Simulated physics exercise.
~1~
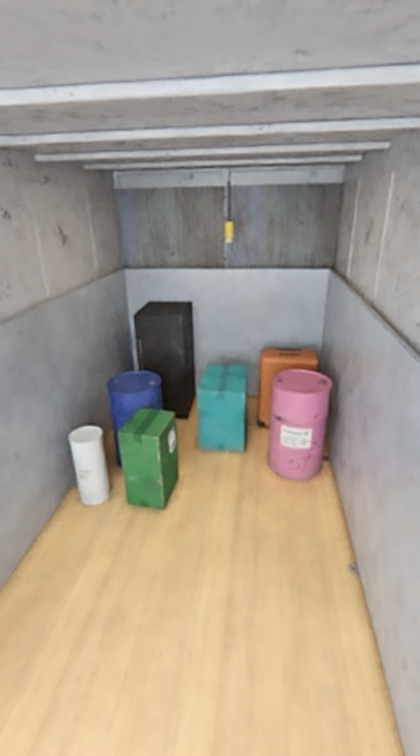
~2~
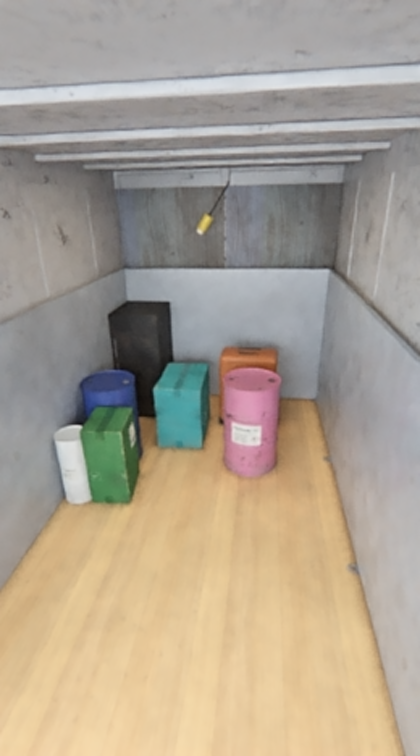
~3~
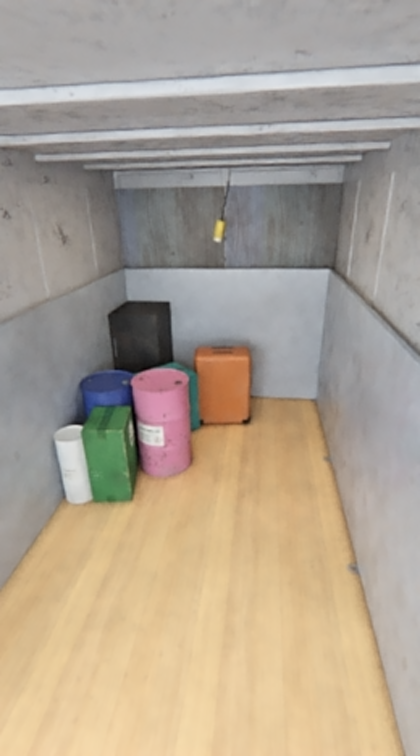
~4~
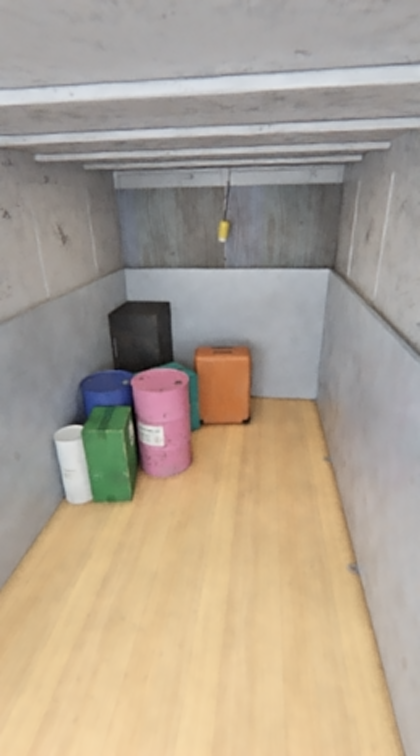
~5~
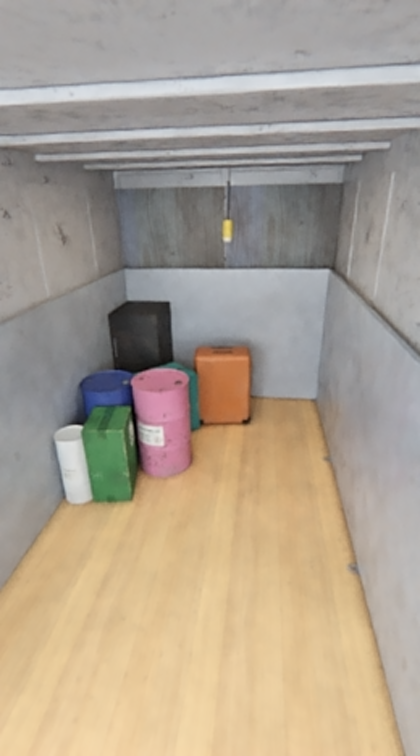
In a van's load bay, drums, boxes and cases slide left and settle upright, bunched together.
